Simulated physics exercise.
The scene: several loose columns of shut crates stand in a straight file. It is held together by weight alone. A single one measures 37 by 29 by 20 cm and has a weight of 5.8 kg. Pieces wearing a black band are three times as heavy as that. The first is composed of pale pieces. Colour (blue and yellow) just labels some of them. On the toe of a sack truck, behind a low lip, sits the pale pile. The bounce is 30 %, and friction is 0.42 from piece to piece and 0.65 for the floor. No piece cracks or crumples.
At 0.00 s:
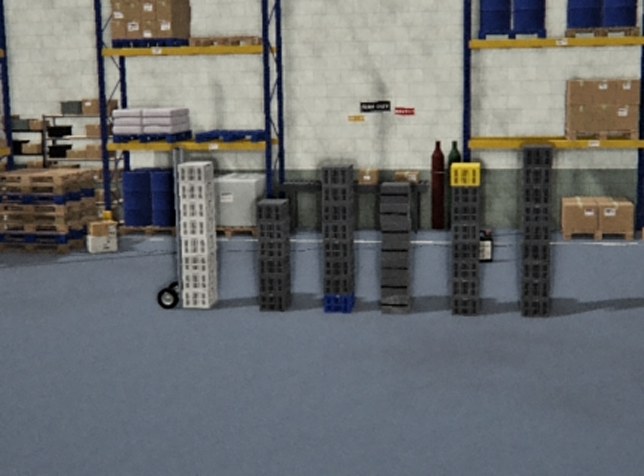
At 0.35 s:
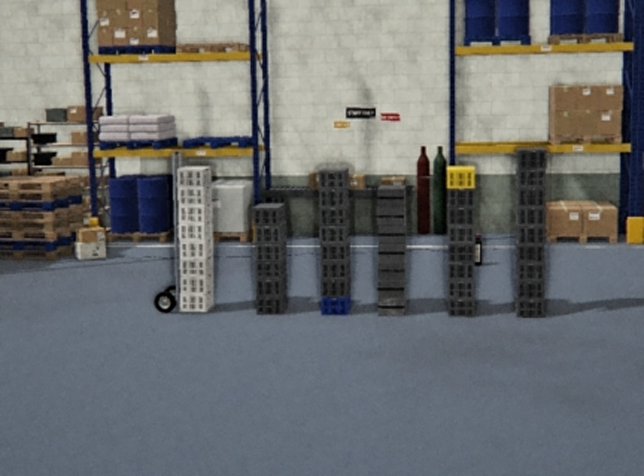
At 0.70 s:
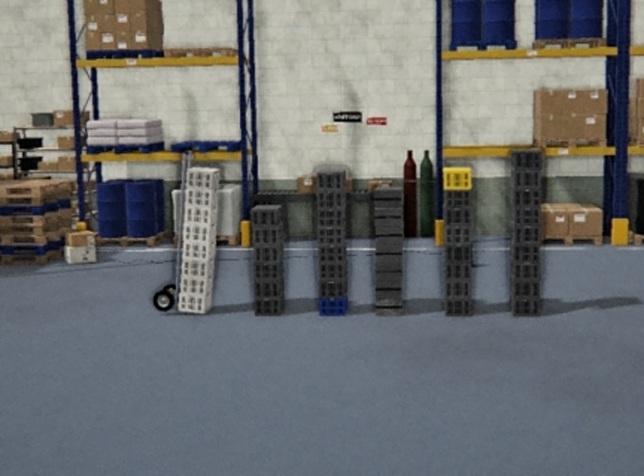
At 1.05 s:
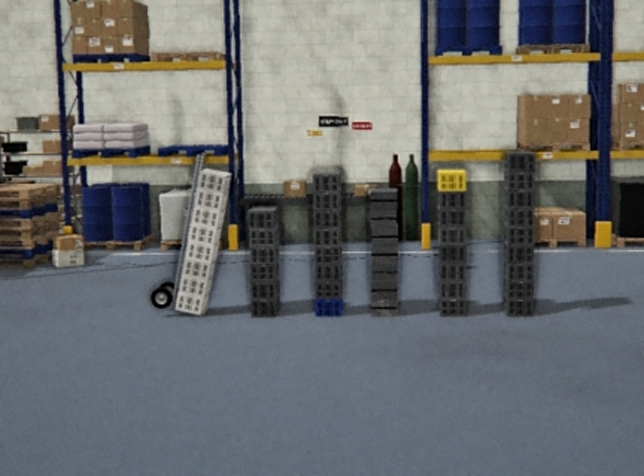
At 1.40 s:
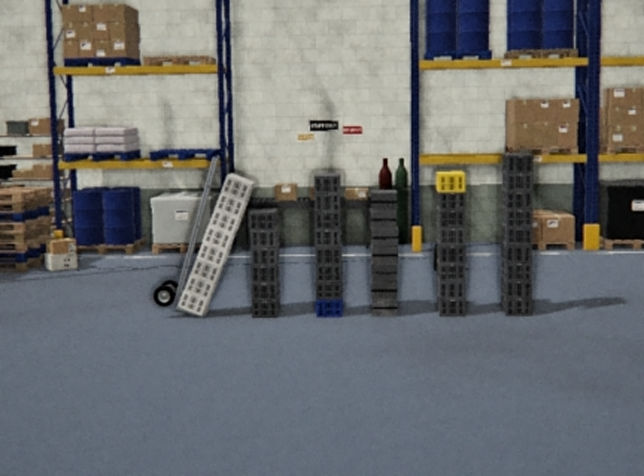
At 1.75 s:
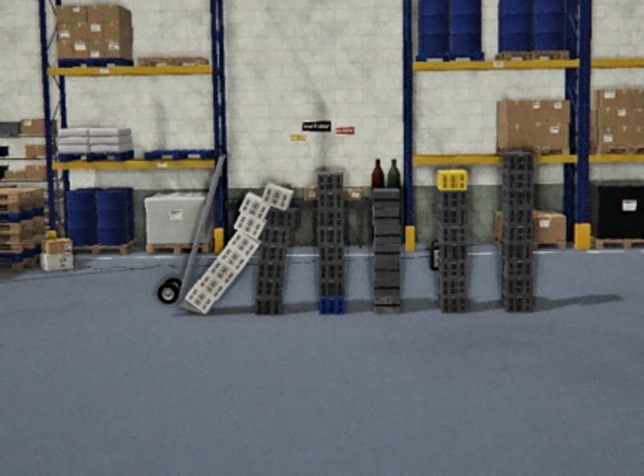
A tall stack of white crates on a sack truck at the left is seen from the front in a warehouse, before shelves of boxes and blue barrels. To its right stand five dark grey stacks, one with a blue crate at its base and another topped with yellow. As the camera shifts slightly, the truck tilts rightward and the white stack leans, bends and pushes the nearest grey stack slightly askew.
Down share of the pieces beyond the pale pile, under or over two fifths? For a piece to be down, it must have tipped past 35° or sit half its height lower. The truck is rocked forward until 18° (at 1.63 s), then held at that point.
Over.
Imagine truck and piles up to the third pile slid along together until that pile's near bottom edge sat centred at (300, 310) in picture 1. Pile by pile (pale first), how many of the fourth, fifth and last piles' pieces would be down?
After that shift, the fourth pile would have 7 down, the fifth 8 and the last 9.
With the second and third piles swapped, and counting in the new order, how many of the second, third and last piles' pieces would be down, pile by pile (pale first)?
Count of fallen pieces - second: 8; third: 6; last: 9.
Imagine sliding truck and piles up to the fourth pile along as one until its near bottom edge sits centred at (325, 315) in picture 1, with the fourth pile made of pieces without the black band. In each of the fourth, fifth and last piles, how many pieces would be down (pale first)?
Pile by pile that makes fourth 7, fifth 7, last 7.
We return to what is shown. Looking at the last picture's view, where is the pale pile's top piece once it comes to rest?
(364, 237).
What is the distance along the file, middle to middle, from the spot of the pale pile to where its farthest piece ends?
Some 200 centimetres along the file.
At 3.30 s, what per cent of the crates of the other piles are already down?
By then 25 %.
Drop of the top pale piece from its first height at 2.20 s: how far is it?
The top piece is some 30 centimetres lower than at the start.
Around 2.20 s, 8 of the pale pile down; none of the 38 other crates down, 13 disturbed; blue crate tipped 4°.
Around 3.30 s, 8 of the pale pile down; 9 of the 38 other crates down; blue crate tipped 23°; yellow crate displaced 26 mm.
Around 4.00 s, 8 of the pale pile down; 26 of the 38 other crates down; yellow crate tipped 12°, 12 cm lower; blue crate tipped 10°.
Around 4.76 s, 8 of the pale pile down; 33 of the 38 other crates down; yellow crate on its side; blue crate displaced 21 mm.
Finally (6.8 s), 8 of the pale pile down; 33 of the 38 other crates down; yellow crate on its side; blue crate displaced 20 mm. That is 87 per cent. Seen by the last camera, middles, blue crate near (334, 303).
